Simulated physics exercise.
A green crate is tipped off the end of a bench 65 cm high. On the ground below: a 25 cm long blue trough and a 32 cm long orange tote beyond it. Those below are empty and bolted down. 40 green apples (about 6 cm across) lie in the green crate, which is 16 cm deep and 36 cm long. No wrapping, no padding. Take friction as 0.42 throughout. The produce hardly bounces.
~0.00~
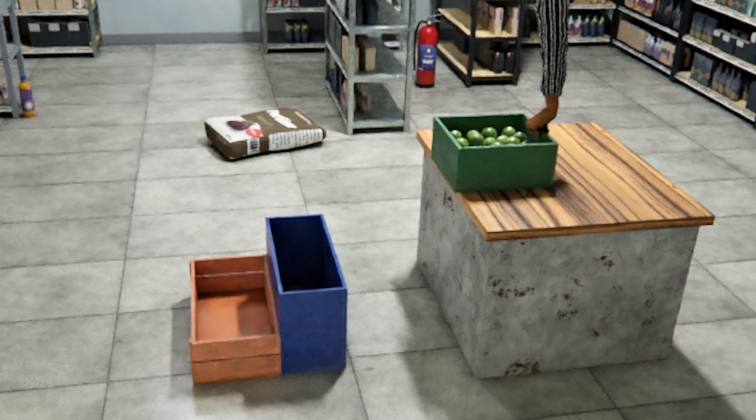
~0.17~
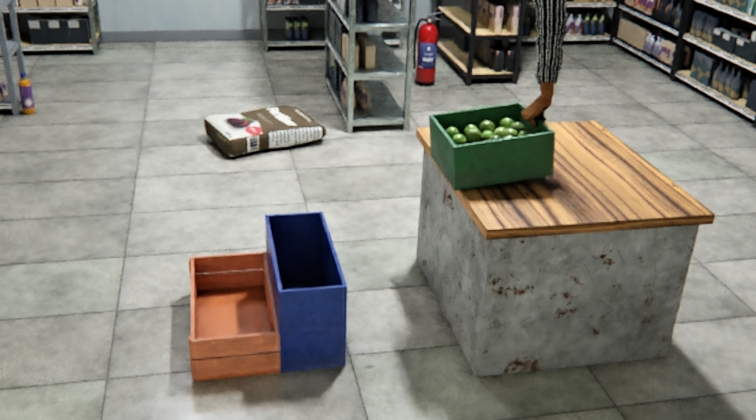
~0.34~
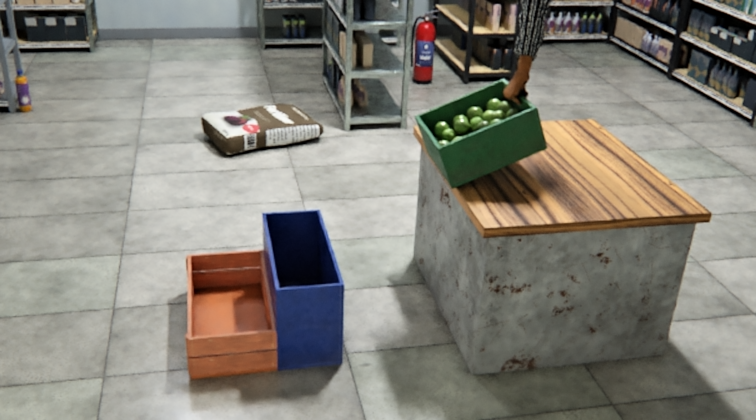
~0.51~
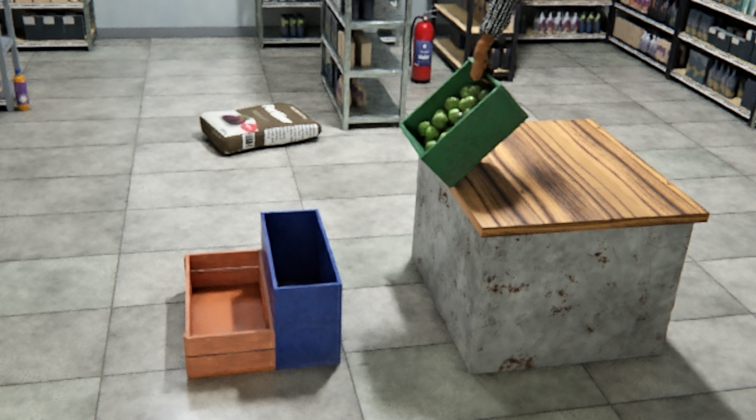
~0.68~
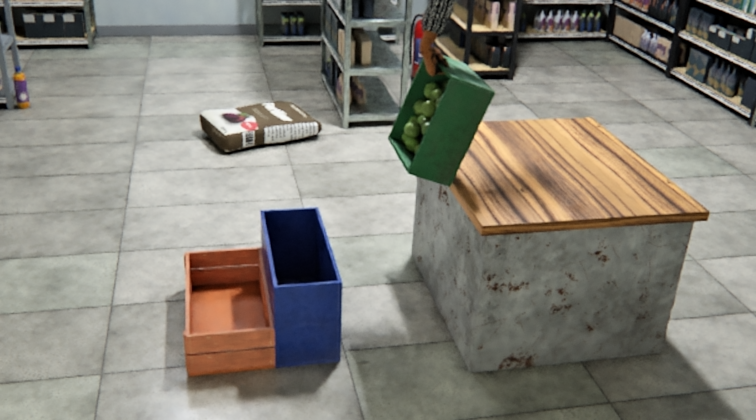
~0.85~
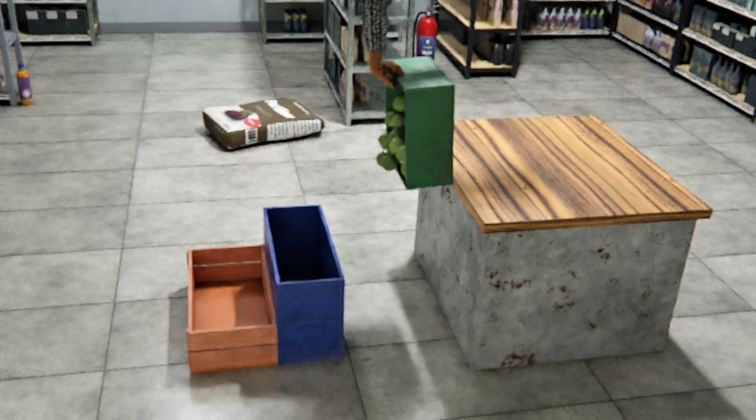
The video shows a hand tilting a green crate of green apples leftward off the edge of a wood-topped bench until it stands on its side, apples emerging from its opening, with blue and orange containers on the floor below.
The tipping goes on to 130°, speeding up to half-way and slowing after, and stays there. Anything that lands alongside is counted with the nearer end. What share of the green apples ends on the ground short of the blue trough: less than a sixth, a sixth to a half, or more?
Over half of the green apples end on the ground short of the blue trough.
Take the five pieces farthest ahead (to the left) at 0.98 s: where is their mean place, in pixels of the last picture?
Near (357, 201).
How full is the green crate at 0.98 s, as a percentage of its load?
Some 70 per cent.
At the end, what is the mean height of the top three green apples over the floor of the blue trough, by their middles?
Roughly 6 cm.
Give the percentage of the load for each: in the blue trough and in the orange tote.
Roughly 15 and 0 per cent.
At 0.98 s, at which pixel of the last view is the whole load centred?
At about (403, 158).
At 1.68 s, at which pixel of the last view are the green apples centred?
At about (358, 302).
After 0.98 s, tilt 110°; 27 still in the green crate and 13 in the air.
After 1.15 s, tilt 125°; 12 still in the green crate, 2 in the blue trough, 6 on the ground short of the blue trough and 20 in the air.
After 1.38 s, tilt 130°; 5 in the blue trough, 18 on the ground short of the blue trough and 17 in the air.
Outcome (at 1.68 s), 6 in the blue trough, 1 in the orange tote and 33 on the ground short of the blue trough. Asked share, 33 of 40, 82 per cent.
